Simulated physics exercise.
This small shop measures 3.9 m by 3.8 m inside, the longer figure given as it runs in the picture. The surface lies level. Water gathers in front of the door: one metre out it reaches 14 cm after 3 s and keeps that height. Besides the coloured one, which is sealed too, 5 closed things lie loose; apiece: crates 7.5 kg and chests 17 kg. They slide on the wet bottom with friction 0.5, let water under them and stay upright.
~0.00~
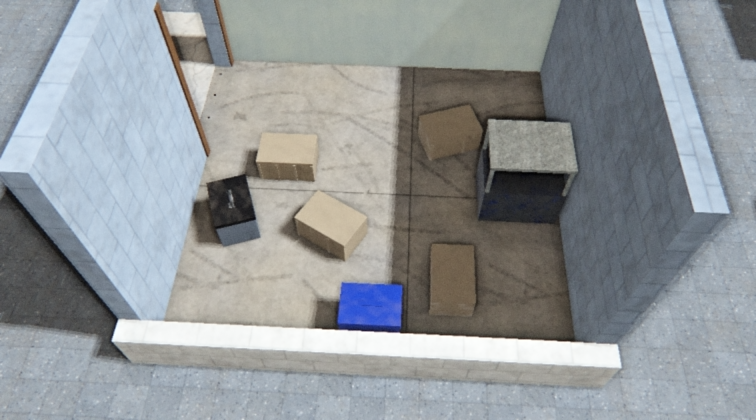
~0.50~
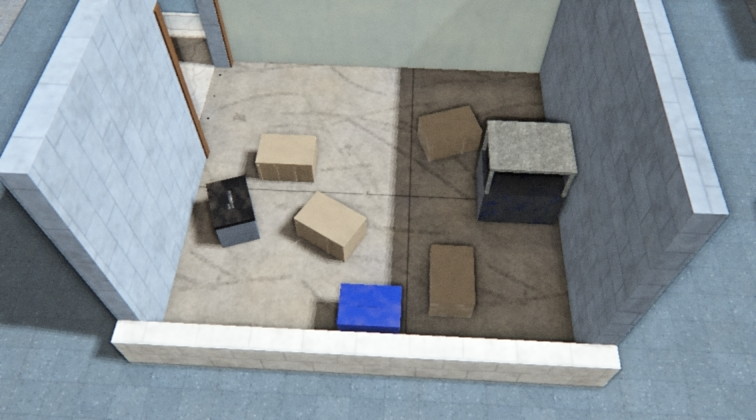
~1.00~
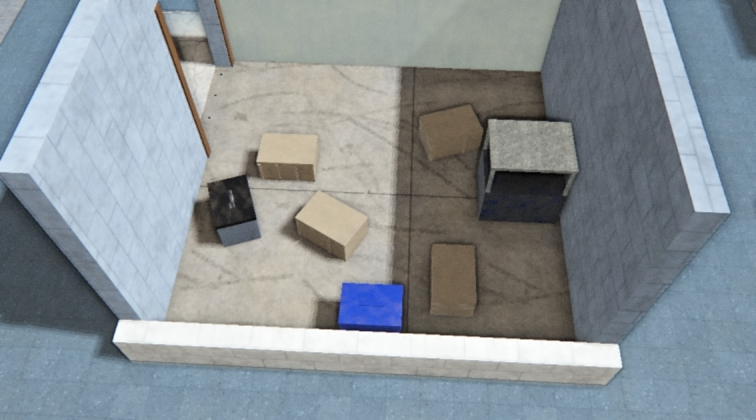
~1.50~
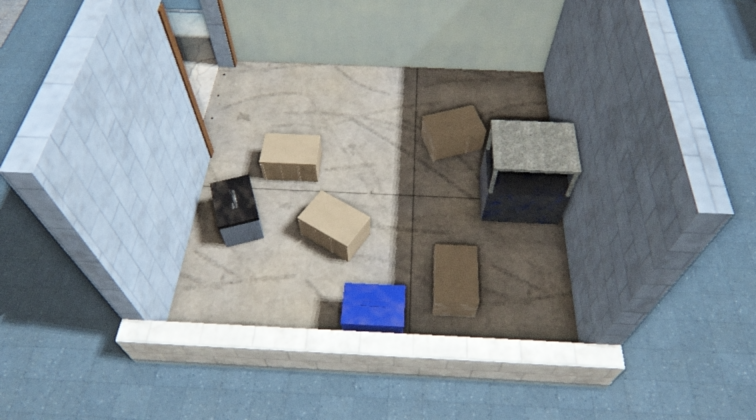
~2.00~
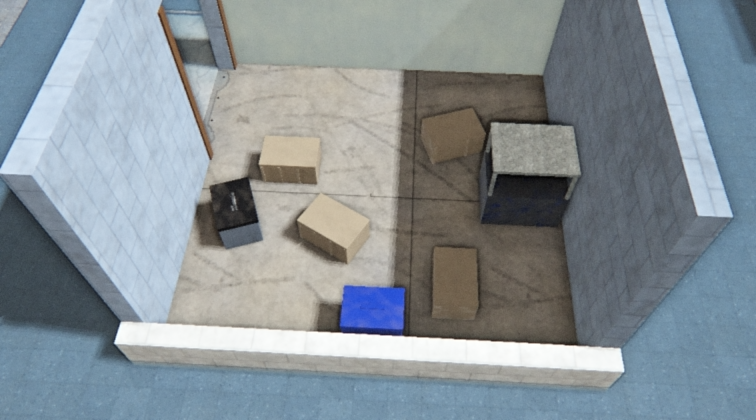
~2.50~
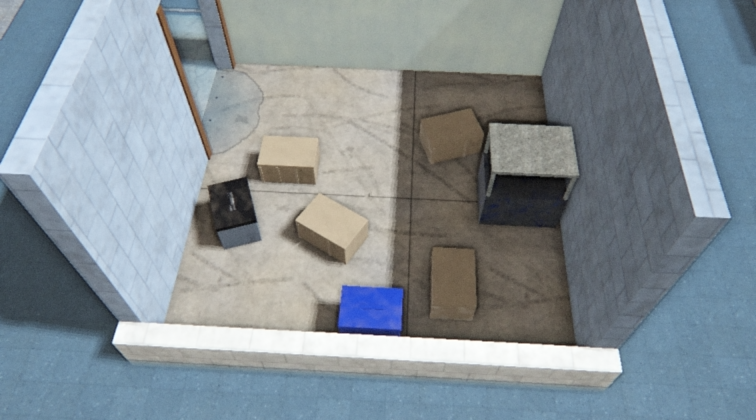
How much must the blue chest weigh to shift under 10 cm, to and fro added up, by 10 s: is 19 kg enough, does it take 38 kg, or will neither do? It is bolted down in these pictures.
Verdict: The lower weight is enough.
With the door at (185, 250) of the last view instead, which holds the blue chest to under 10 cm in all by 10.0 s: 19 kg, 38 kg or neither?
Then only the larger load is enough.
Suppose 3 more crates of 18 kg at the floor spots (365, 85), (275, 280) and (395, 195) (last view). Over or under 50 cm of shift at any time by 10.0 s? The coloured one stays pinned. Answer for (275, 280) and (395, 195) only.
In that order: Short of it, short of it.
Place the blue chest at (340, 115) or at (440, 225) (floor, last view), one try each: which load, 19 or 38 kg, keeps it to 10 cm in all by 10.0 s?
In that order: Either load holds; either load holds.
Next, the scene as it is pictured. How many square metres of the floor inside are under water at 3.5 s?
Roughly 2.0 m2.
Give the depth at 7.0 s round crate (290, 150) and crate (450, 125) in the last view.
Roughly 3 and 10 cm.
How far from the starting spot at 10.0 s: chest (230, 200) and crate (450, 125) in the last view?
In that order: 0 cm, 30 cm.
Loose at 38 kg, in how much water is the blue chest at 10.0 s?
About 4 cm.
After 3.5 s the blue chest would be 0 cm from its start with 19 kg and 0 cm from its start with 38 kg; 0 cm of water round it then.
After 4.5 s the blue chest would be 0 cm from its start with 19 kg and 0 cm from its start with 38 kg; 0 cm of water round it then.
After 7.0 s the blue chest would be 0 cm from its start with 19 kg and 0 cm from its start with 38 kg; 0 cm of water round it then.
After 10.0 s the blue chest would be 0 cm from its start with 19 kg and 0 cm from its start with 38 kg; 4 cm of water round it then.
